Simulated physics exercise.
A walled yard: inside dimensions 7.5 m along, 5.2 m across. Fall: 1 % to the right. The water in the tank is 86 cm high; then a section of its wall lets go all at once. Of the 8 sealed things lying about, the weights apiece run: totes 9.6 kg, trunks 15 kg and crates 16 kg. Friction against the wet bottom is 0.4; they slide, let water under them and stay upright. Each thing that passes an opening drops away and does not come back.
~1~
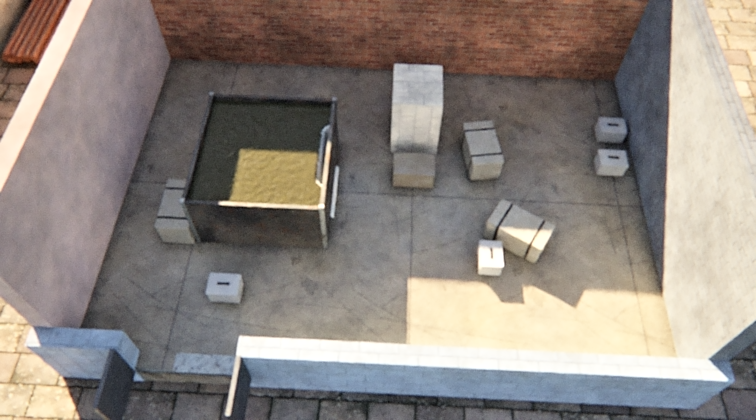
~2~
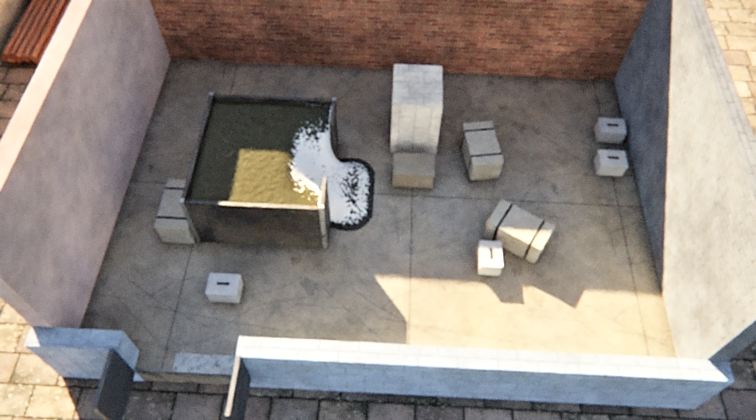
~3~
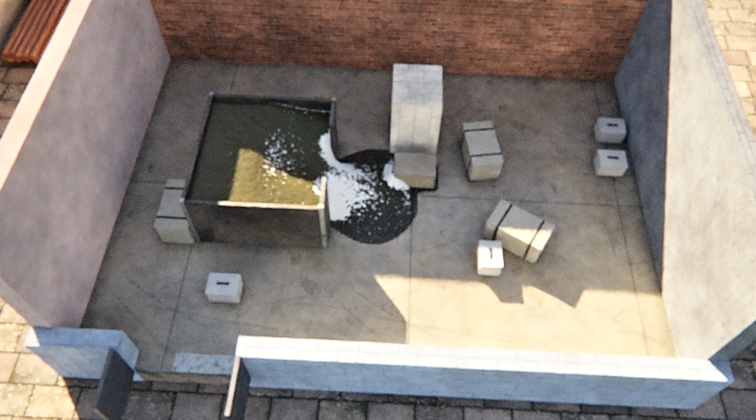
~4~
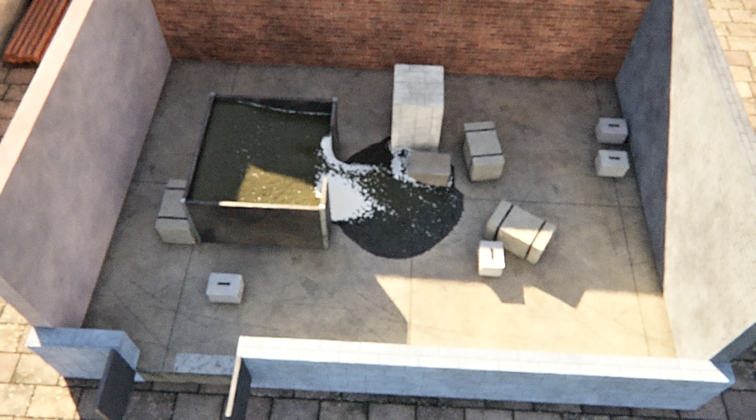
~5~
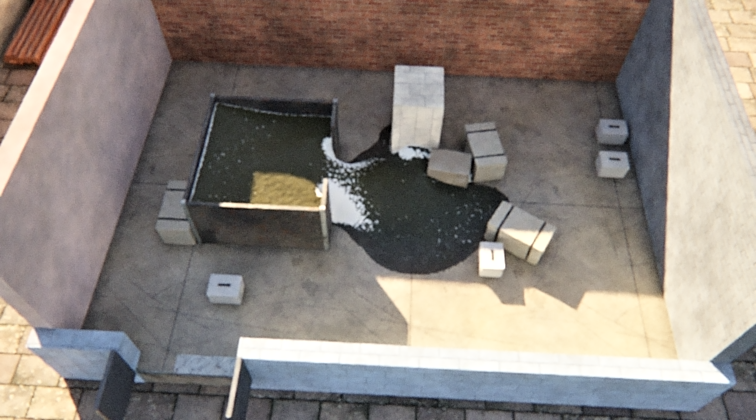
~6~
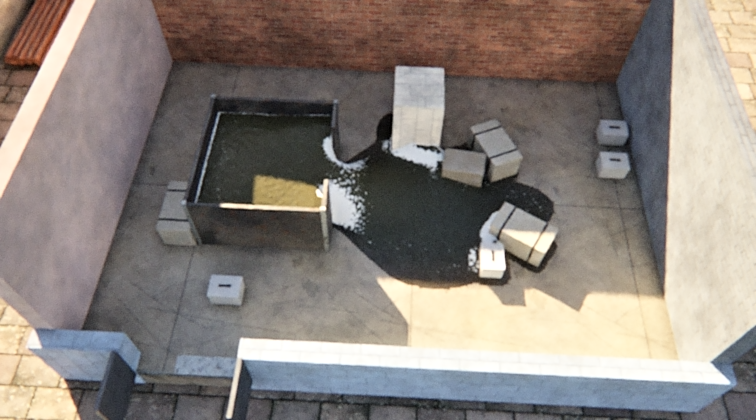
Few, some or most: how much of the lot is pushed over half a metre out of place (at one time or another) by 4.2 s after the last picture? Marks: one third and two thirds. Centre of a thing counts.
That comes to at least two thirds.
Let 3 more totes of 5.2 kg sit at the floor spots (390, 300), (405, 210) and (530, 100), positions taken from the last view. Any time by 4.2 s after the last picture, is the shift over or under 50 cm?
In that order: Under, past it, more.
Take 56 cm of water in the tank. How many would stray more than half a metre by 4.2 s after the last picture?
That would make 6 of them.
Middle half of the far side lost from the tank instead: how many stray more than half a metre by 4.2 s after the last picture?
In that case the number is 3.
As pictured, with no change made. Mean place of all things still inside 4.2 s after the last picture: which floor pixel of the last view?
Roughly at (421, 188).
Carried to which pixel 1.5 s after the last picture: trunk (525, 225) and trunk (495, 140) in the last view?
About (666, 281) for the first and (596, 81) for the second.
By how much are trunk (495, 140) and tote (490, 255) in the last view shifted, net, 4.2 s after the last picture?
150 cm, then 100 cm.
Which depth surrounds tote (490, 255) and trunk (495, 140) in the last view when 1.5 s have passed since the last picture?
26 and 6 cm.
Then, 0.4 s after the last picture 4 of 8 are over 50 cm from their spots; 1 afloat.
Then, 1.5 s after the last picture 5 of 8 are over 50 cm from their spots; 5 afloat.
Then, 2.8 s after the last picture 6 of 8 are over 50 cm from their spots; 5 afloat.
Then, 4.2 s after the last picture 6 of 8 are over 50 cm from their spots, and 6 have been at some point; 4 afloat.
